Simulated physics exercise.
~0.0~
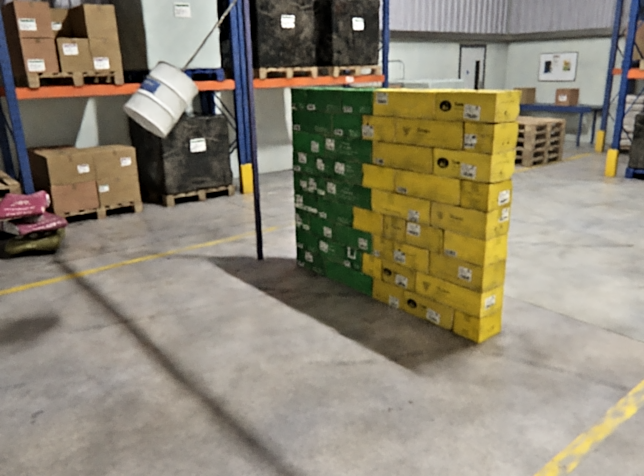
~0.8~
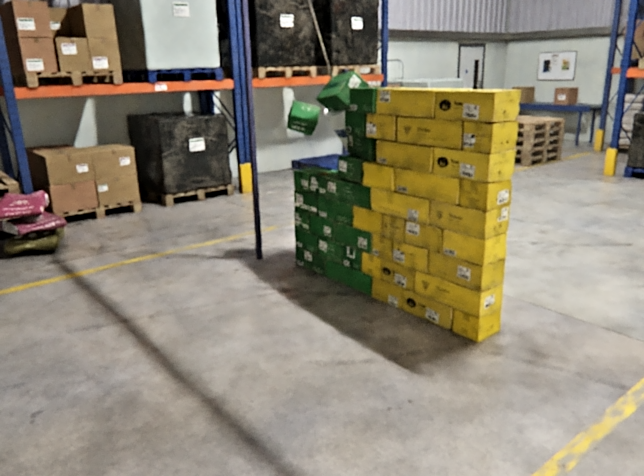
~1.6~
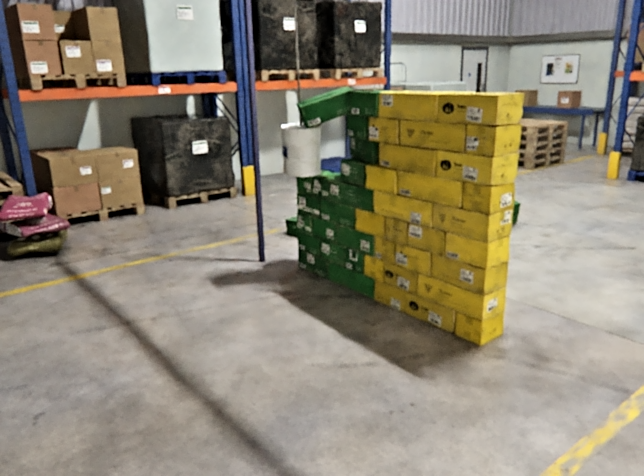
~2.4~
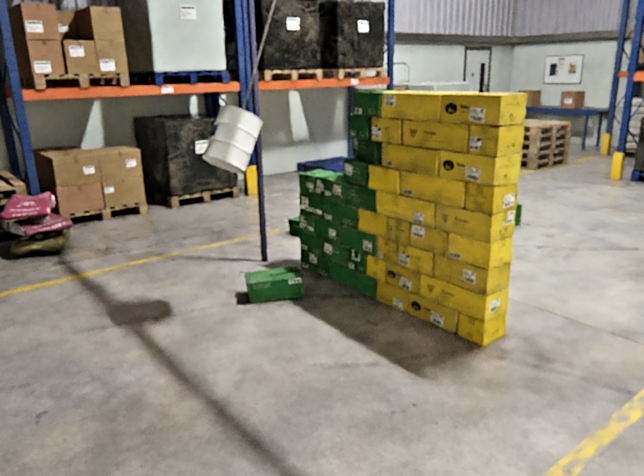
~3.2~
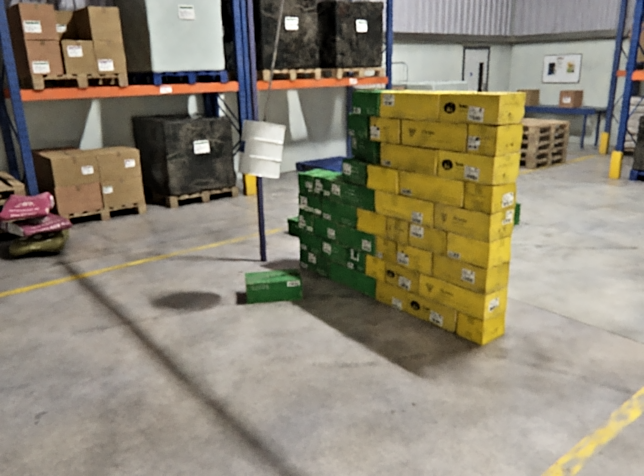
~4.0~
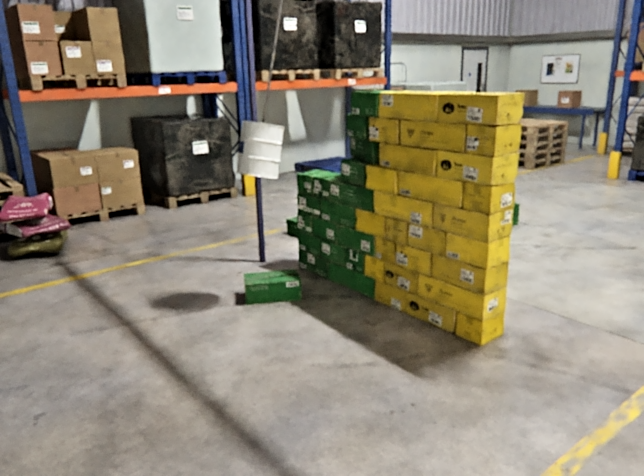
White drum swinging into a wall of green and yellow boxes, knocking green ones loose while the yellow side stays standing.
